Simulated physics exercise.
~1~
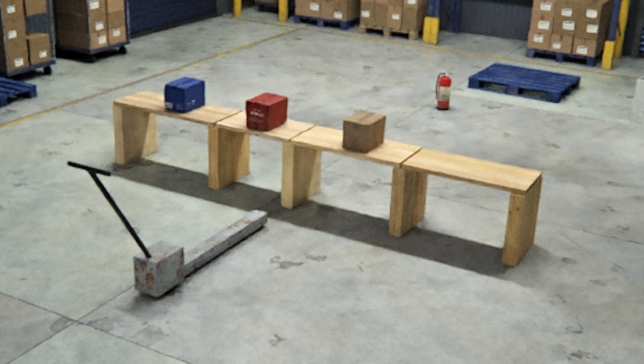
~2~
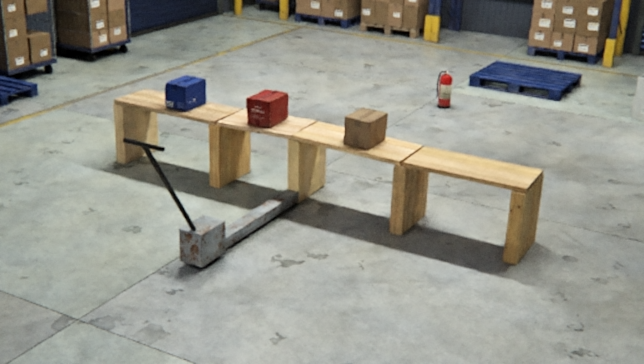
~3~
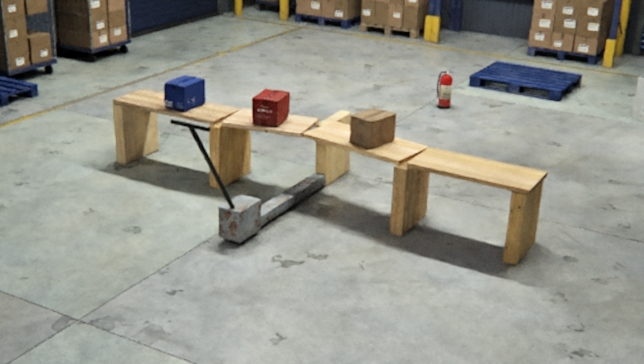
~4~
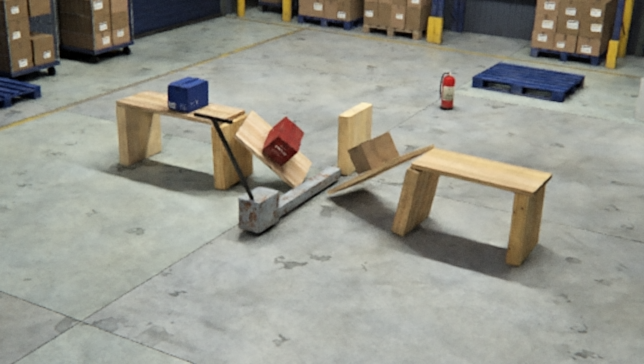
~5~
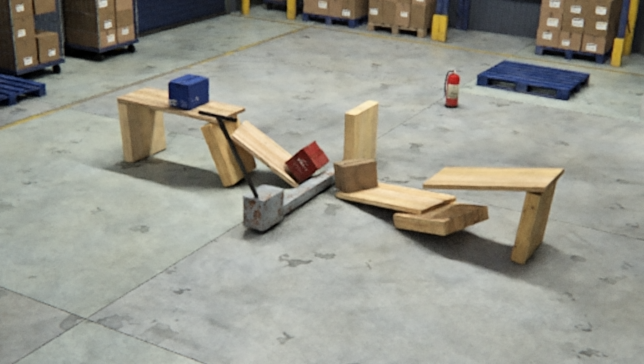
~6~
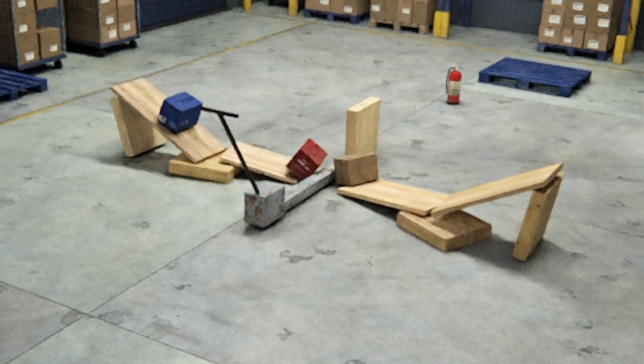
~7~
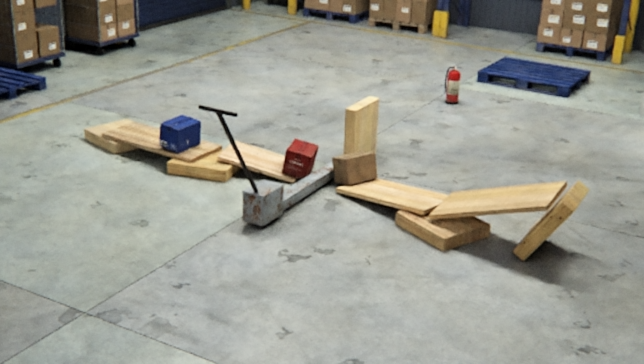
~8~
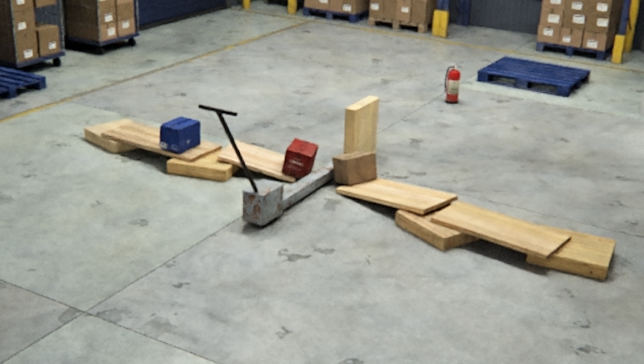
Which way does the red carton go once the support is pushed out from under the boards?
The red carton goes down, tipping and sliding with its board as that board drops toward the floor.
